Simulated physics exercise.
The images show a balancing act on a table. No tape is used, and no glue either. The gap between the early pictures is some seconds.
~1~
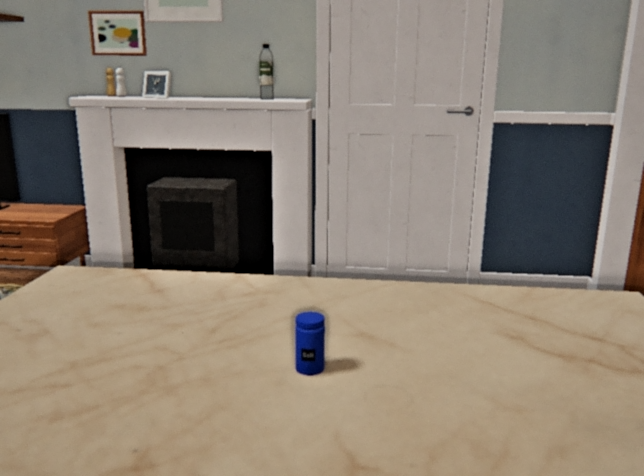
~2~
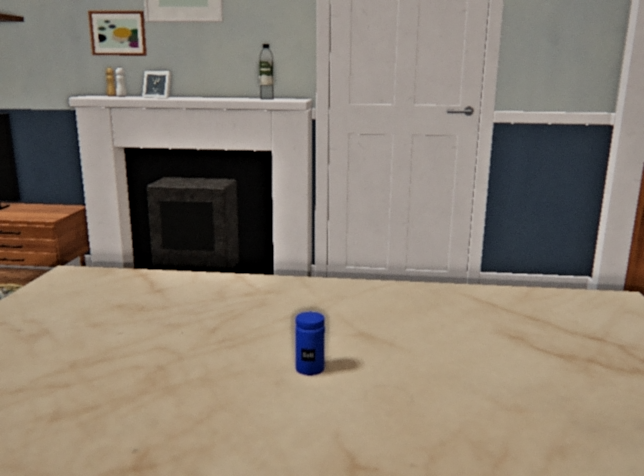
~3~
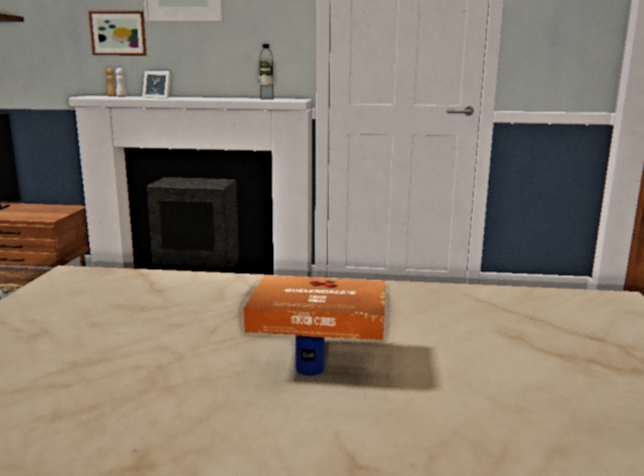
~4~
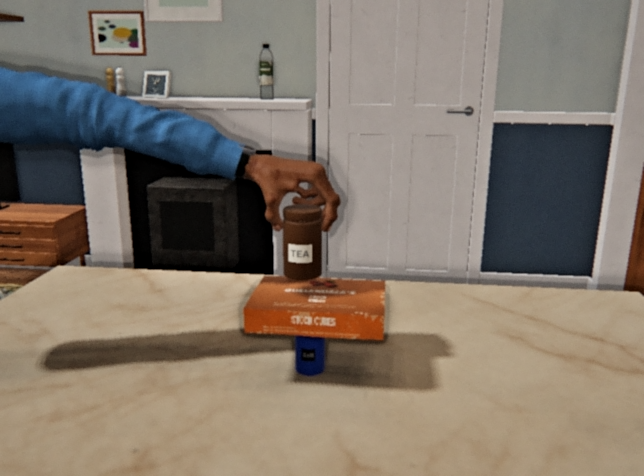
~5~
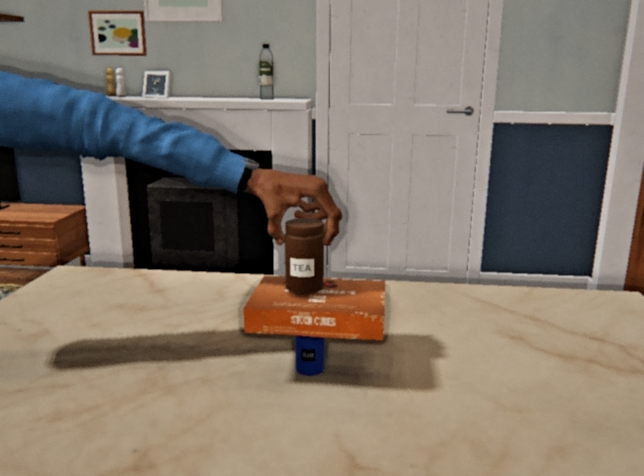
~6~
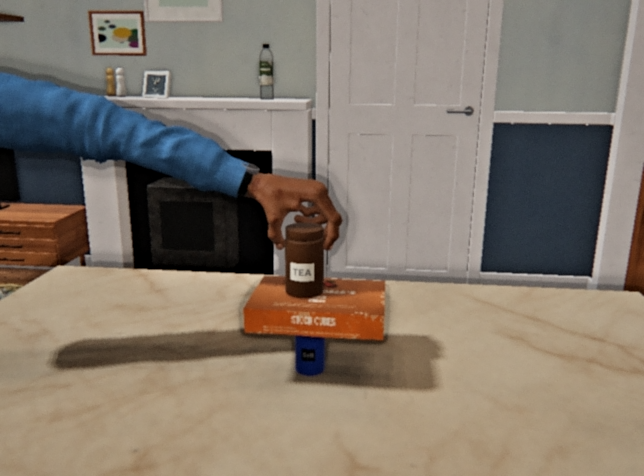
An orange box appeared balanced on top of a small blue shaker on a marble table, then a hand in a blue sleeve lowered a brown tea jar onto the box and kept hold of it.
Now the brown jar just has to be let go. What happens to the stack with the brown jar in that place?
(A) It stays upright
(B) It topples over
Option A: It stays upright.
Then, 0.10 s after the last picture, nothing has stirred.
Then, 0.40 s after the last picture, brown jar resting near (304, 260).
At rest, all 3 in place. Seen from the same camera at the end, brown jar near (304, 260). The stack keeps its balance.
